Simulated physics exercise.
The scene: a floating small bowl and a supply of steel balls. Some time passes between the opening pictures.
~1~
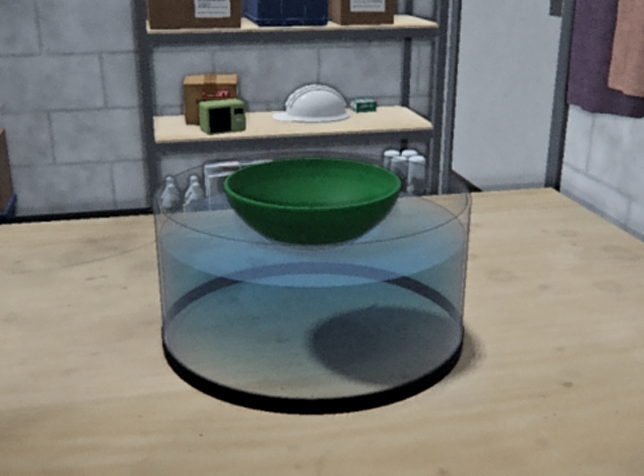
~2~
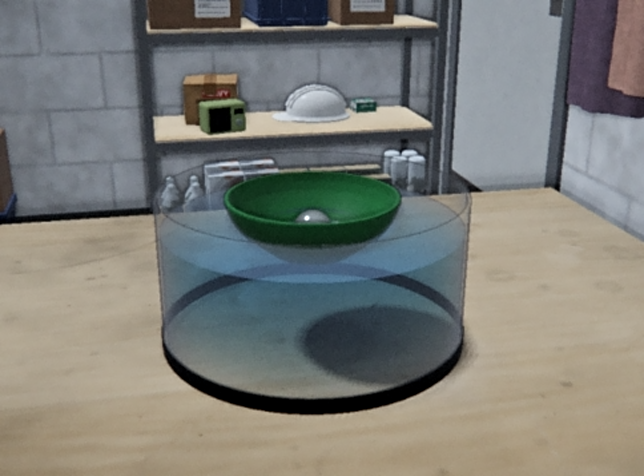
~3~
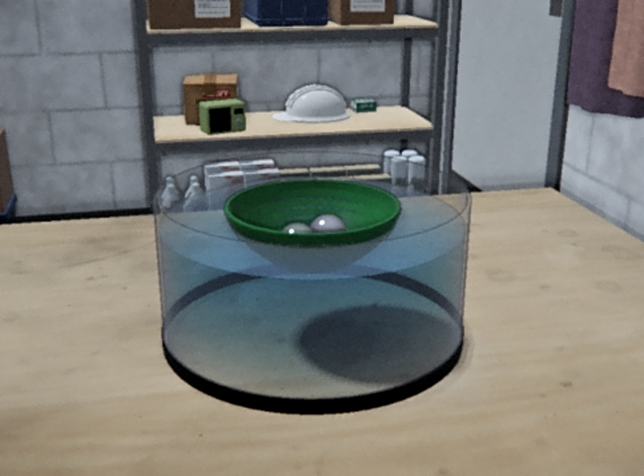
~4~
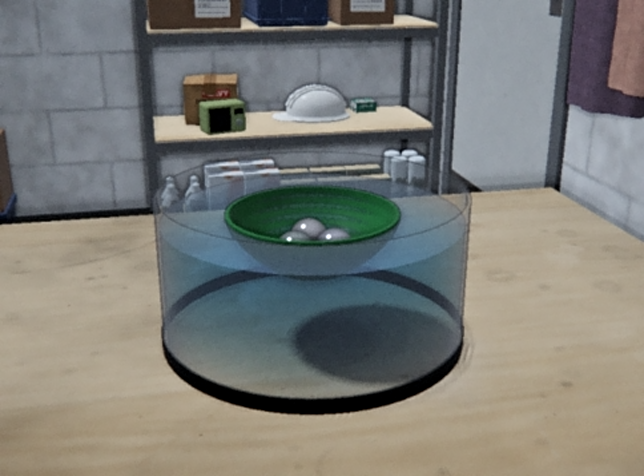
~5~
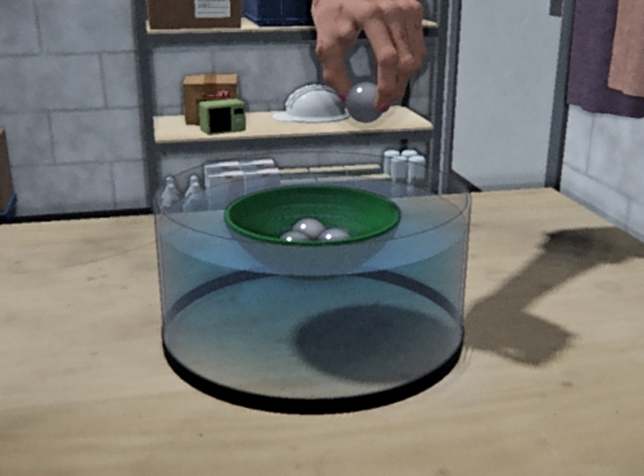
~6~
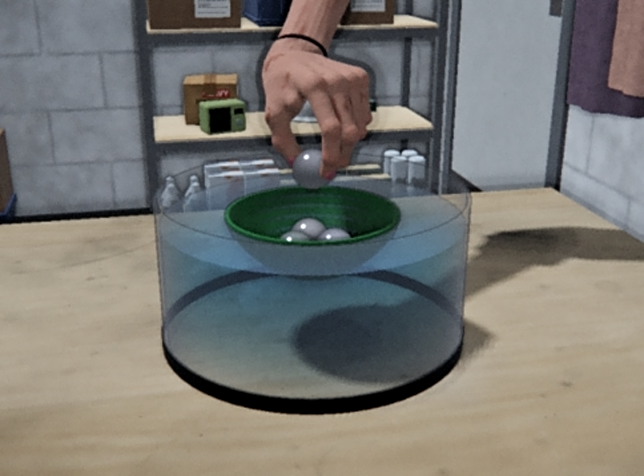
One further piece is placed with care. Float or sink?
The small bowl floods and sinks.
A moment on, the steel ball is in and the small bowl dips.
Further on, water pours in over its edge.
When it is over, the small bowl lies on the bottom with its load.
